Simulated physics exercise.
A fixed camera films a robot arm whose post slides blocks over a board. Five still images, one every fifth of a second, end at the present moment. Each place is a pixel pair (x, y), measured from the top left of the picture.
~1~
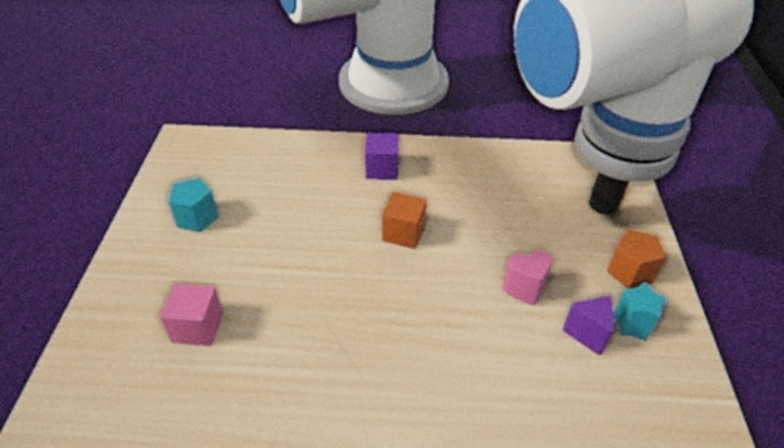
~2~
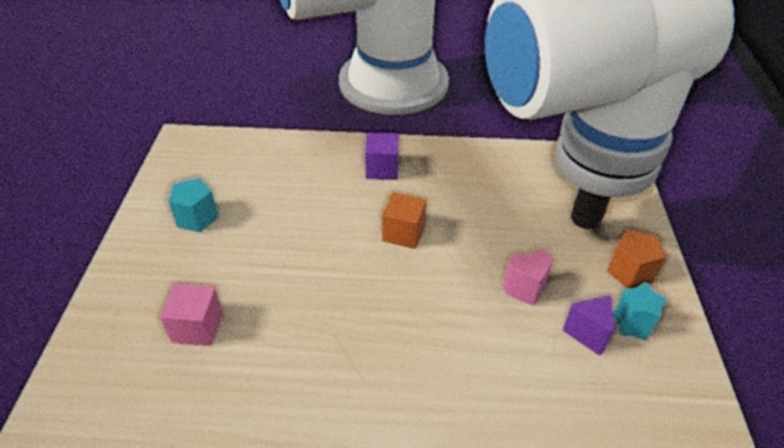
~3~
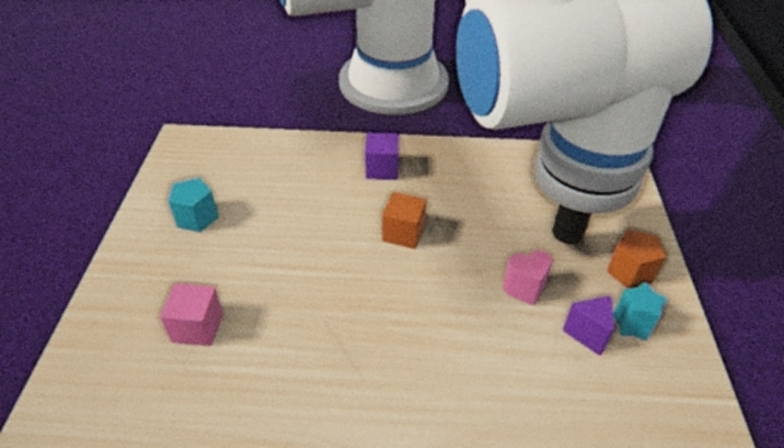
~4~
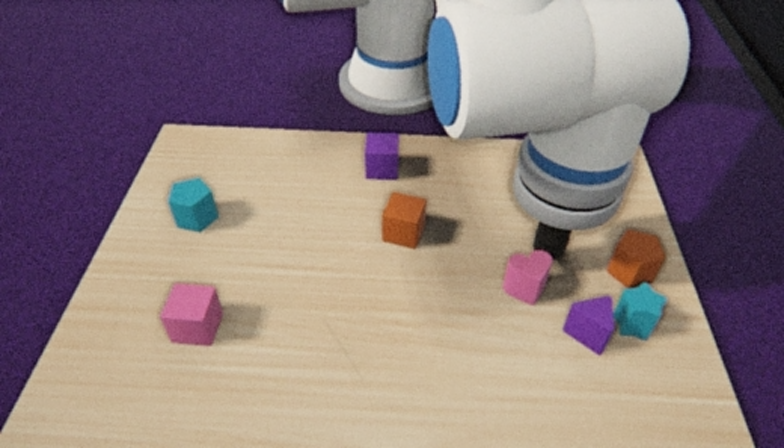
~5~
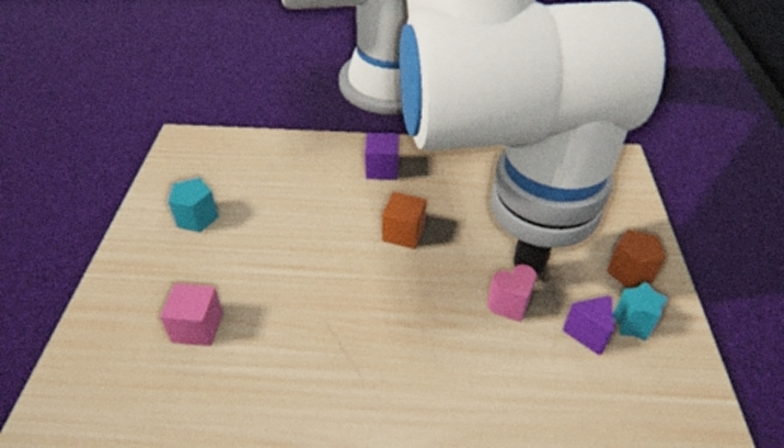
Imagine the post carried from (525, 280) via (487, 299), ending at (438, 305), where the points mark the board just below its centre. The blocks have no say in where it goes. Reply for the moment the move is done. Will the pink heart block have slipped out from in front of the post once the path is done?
Short answer: Yes.
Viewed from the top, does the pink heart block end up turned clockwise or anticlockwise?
Viewed from above, counterclockwise.
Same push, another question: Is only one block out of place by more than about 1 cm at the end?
Yes, I think so.
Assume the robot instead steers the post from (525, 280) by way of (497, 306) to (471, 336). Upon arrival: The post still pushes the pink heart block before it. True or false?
My answer: True.
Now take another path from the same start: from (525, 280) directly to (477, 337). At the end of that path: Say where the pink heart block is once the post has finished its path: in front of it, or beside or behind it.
Looking at the end of the path, the pink heart block is still being driven ahead.
On the path given first. Halfway along, post at (488, 284); pink heart block at (491, 306), turned 45° anticlockwise.
At the end, post at (440, 290); pink heart block at (486, 308), turned 65° anticlockwise; purple triangle in place.
